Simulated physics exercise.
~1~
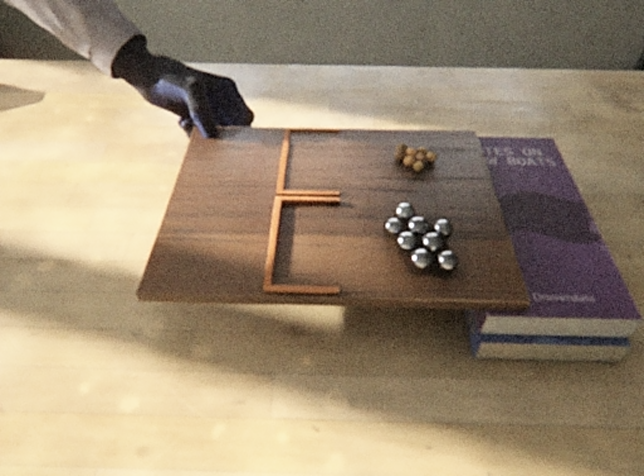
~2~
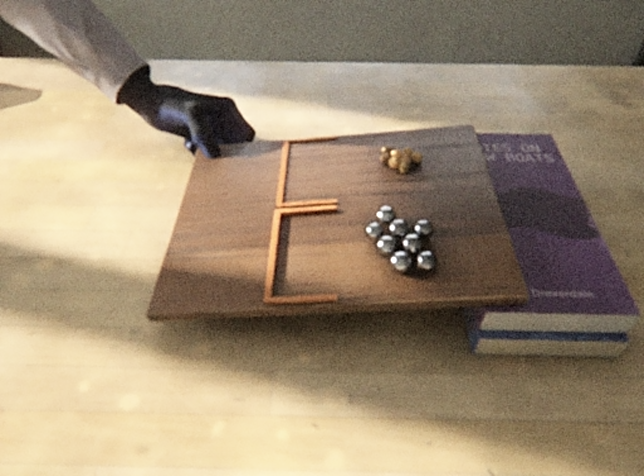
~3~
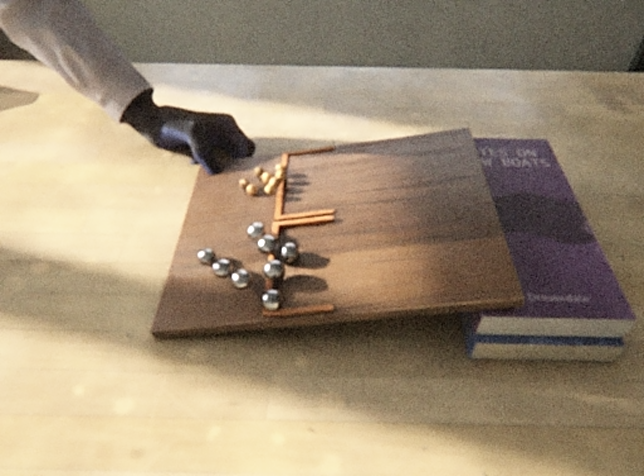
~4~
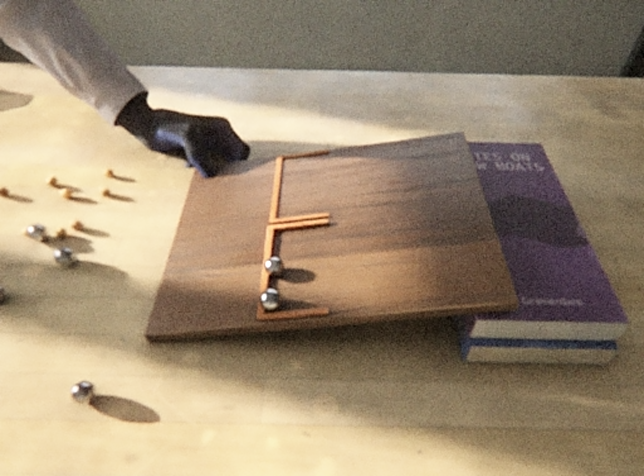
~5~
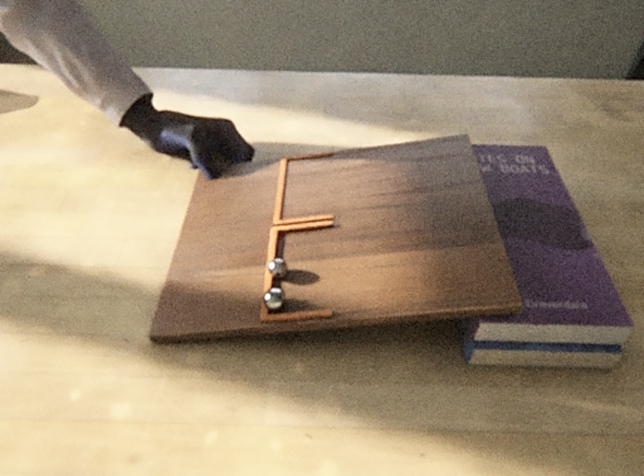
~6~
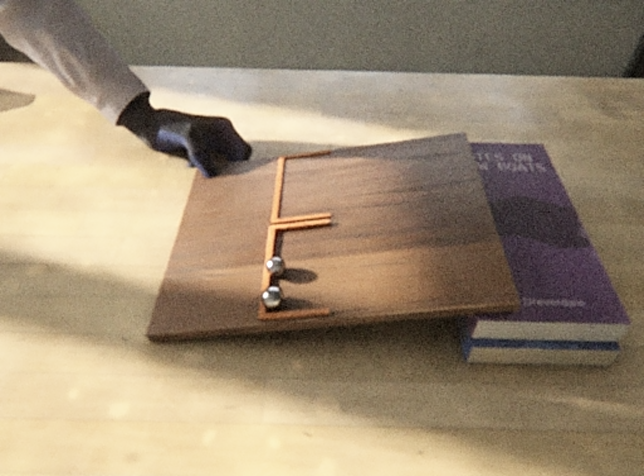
A dark hand in a pale sleeve holds the left end of a brown wooden board on a light table, seen from above, with the board's right end resting on a purple book. On the board's right half sit a small heap of golden pieces at the back and shiny silver balls in front, with orange strips to their left. The hand lowers its end, and both heaps slide and roll left to the strips. All the golden pieces and most of the silver balls pass over and scatter across the table, then leave view. Two silver balls remain against the front strip on the still, sloping board.
